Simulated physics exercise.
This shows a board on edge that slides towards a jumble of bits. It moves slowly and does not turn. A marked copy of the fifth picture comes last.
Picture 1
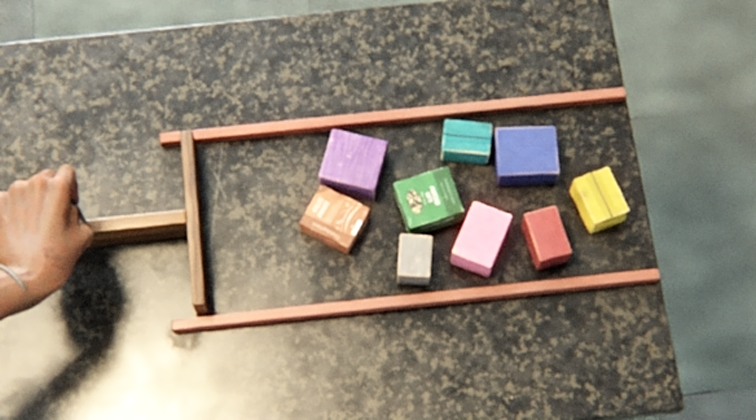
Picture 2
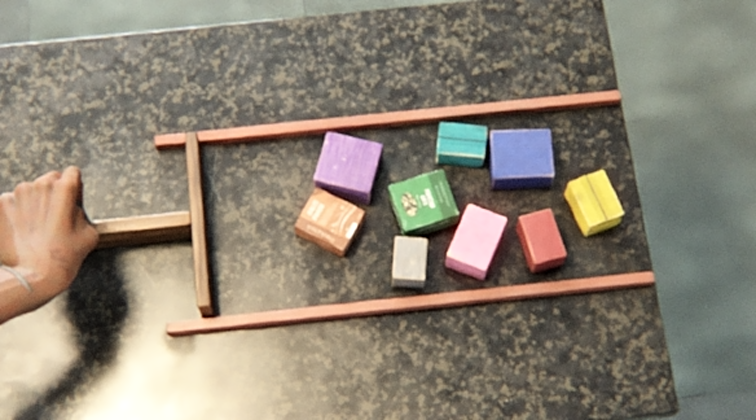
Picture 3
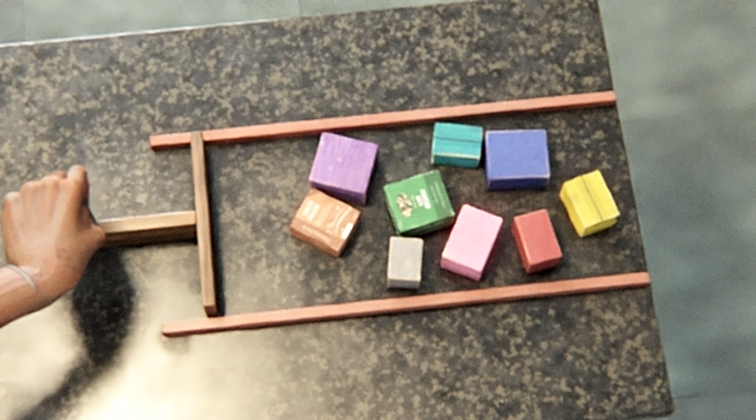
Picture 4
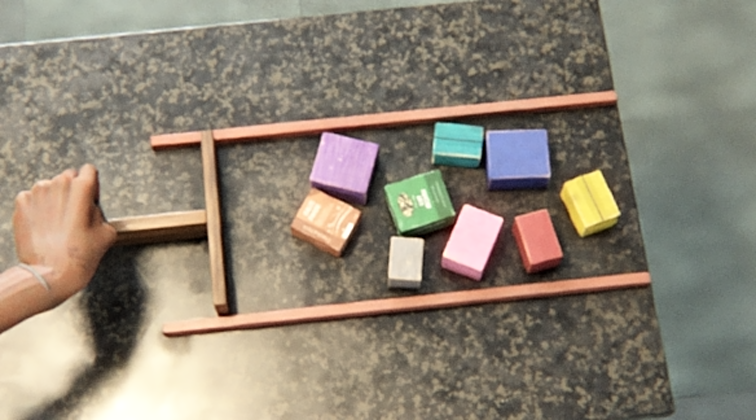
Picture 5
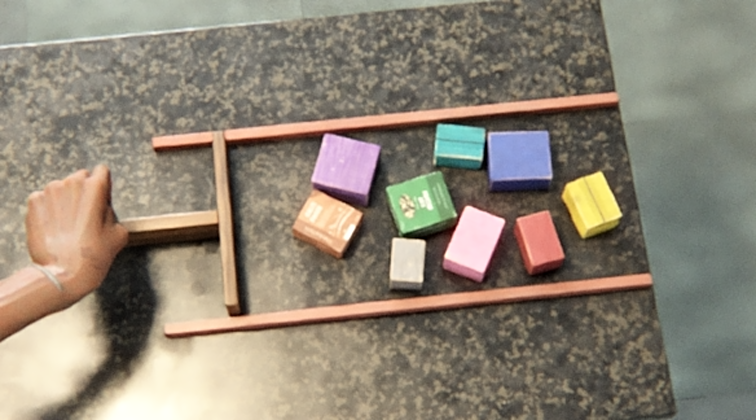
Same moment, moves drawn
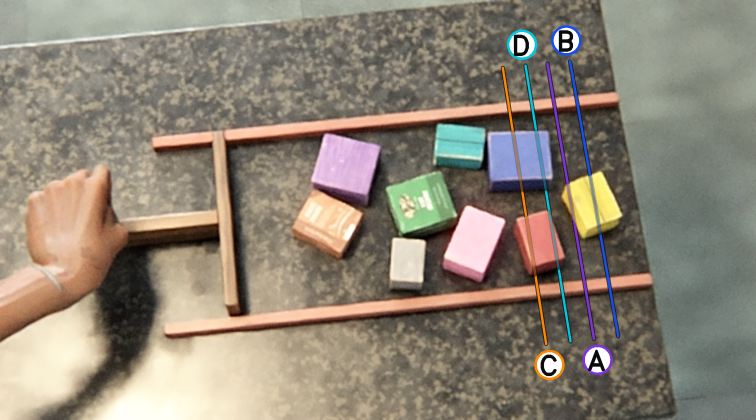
The footage shows a hand on the left pushing a wooden board by its handle slowly a short way right between two reddish strips on a speckled surface, while the loose group of coloured blocks and boxes stays untouched.
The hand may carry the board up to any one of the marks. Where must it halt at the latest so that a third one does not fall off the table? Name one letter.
It can go as far as C.
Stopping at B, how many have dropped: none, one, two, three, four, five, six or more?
Six or more.
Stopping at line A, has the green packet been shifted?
Yes.
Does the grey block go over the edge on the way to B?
No.
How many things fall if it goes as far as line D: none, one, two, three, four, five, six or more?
In all, three.
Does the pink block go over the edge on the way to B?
Yes.
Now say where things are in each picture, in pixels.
Grey block (415, 260); turquoise box (466, 143); board (192, 215), in the first picture.
Board (197, 217); blue block (521, 159), in the second picture.
Board (202, 217); orange box (326, 223), in the third picture.
Board (213, 215); purple block (345, 169), in the fourth picture.
Board (225, 216); grey block (407, 265); turquoise box (459, 147); green packet (422, 207), in the fifth picture.
On the marked copy, A at (570, 196); B at (593, 194); C at (524, 201); D at (547, 199).
With C. Early on, board (333, 205); purple block (363, 164); green packet (427, 206).
Further on, board (439, 194); blue block (577, 148); red block (562, 247).
At the end, board (522, 186); yellow box over the edge; blue block over the edge; two fallen.
As for the rest, A drops five; B drops six; D drops three.
